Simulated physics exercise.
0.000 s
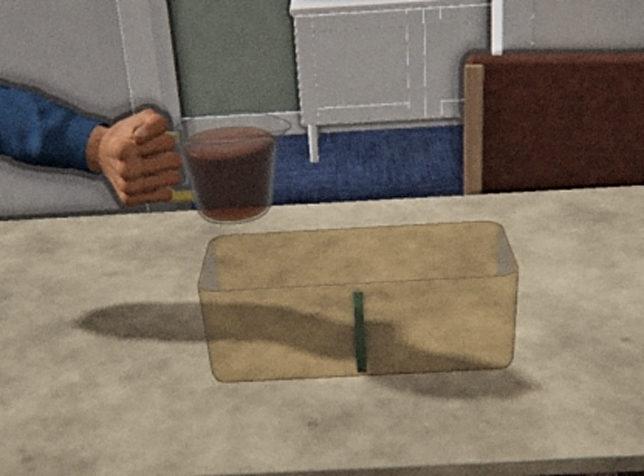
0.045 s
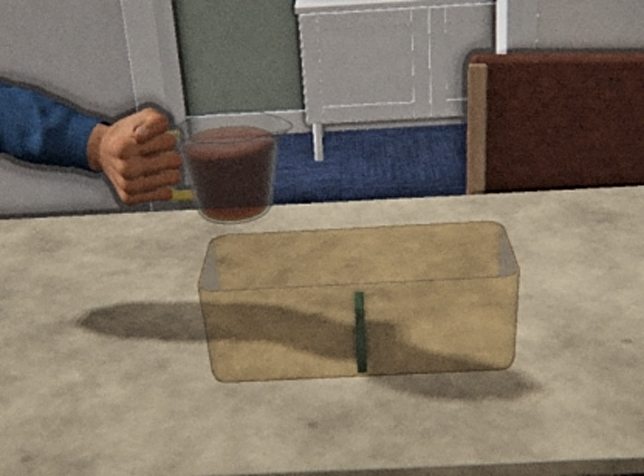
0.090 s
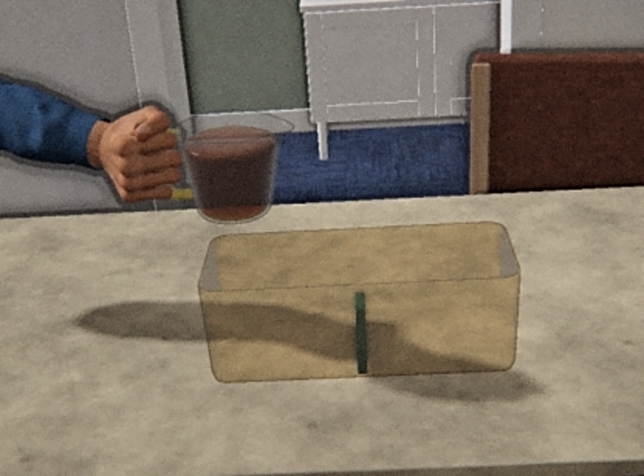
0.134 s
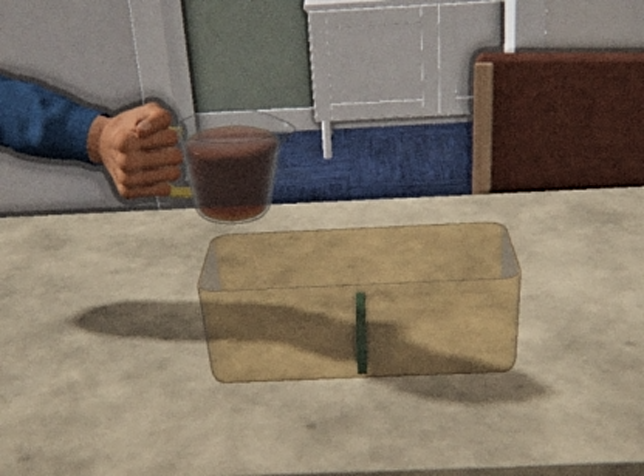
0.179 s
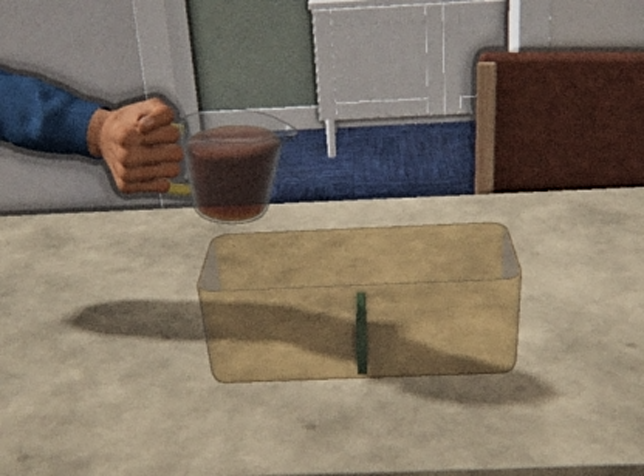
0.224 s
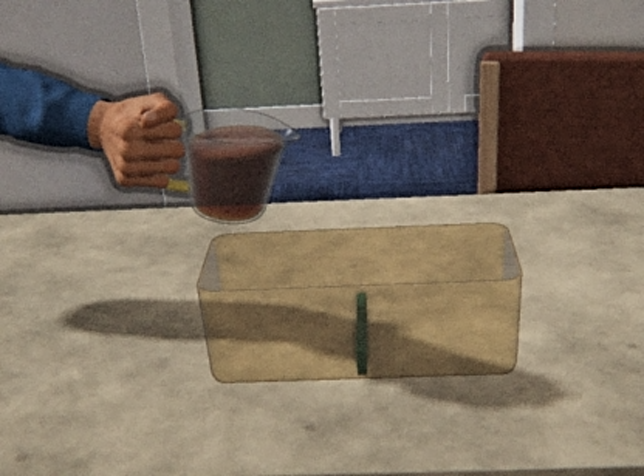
A hand holds a jug of tea beside an empty basin and tilts it slightly rightwards.
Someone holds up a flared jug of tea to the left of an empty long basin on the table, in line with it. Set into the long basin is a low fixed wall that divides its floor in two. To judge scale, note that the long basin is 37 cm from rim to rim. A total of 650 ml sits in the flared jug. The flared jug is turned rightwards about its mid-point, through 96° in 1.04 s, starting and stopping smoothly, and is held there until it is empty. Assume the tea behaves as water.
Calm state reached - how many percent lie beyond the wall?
49 percent, roughly.
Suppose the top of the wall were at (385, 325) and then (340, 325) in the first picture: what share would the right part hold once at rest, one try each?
In order, 15 and 75 per cent.
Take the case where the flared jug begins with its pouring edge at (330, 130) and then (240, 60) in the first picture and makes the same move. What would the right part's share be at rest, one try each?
About 90 %, then about 10 %.
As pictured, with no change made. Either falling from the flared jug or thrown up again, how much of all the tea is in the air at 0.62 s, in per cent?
Around 18 percent.
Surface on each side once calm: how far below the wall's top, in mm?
Left roughly 22 mm; right roughly 22 mm.
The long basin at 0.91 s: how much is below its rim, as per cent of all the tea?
About 66 %.
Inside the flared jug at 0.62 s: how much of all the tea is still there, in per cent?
Around 74 percent.
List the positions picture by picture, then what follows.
Tilt 0°; pouring edge (292, 125); surface from (182, 142) to (276, 136); the long basin's rim runs from (205, 264) to (509, 248); the wall's top is at (359, 320), in the first picture.
Tilt 0°; pouring edge (293, 125); surface from (183, 141) to (277, 136), in the second picture.
Tilt 2°; pouring edge (294, 126); surface from (184, 141) to (278, 137), in the third picture.
Tilt 4°; pouring edge (296, 128); surface from (185, 141) to (280, 138), in the fourth picture.
Tilt 7°; pouring edge (298, 132); surface from (186, 140) to (282, 139), in the fifth picture.
Tilt 11°; pouring edge (301, 136); surface from (189, 140) to (286, 138), in the sixth picture.
After 0.62 s the tilt is 62° and 74 per cent is still to pour, 2 is left of the wall and 6 right of it.
After 0.91 s the tilt is 92° and 21 per cent is still to pour, 23 is left of the wall and 42 right of it.
After 1.21 s the tilt is 96° and 2 per cent is still to pour, 49 is left of the wall and 48 right of it.
After 1.54 s the tilt is 96° and 0 per cent is still to pour, 50 is left of the wall and 49 right of it.
In the end 50 per cent lies left of the wall, 49 right of it and 0 outside.
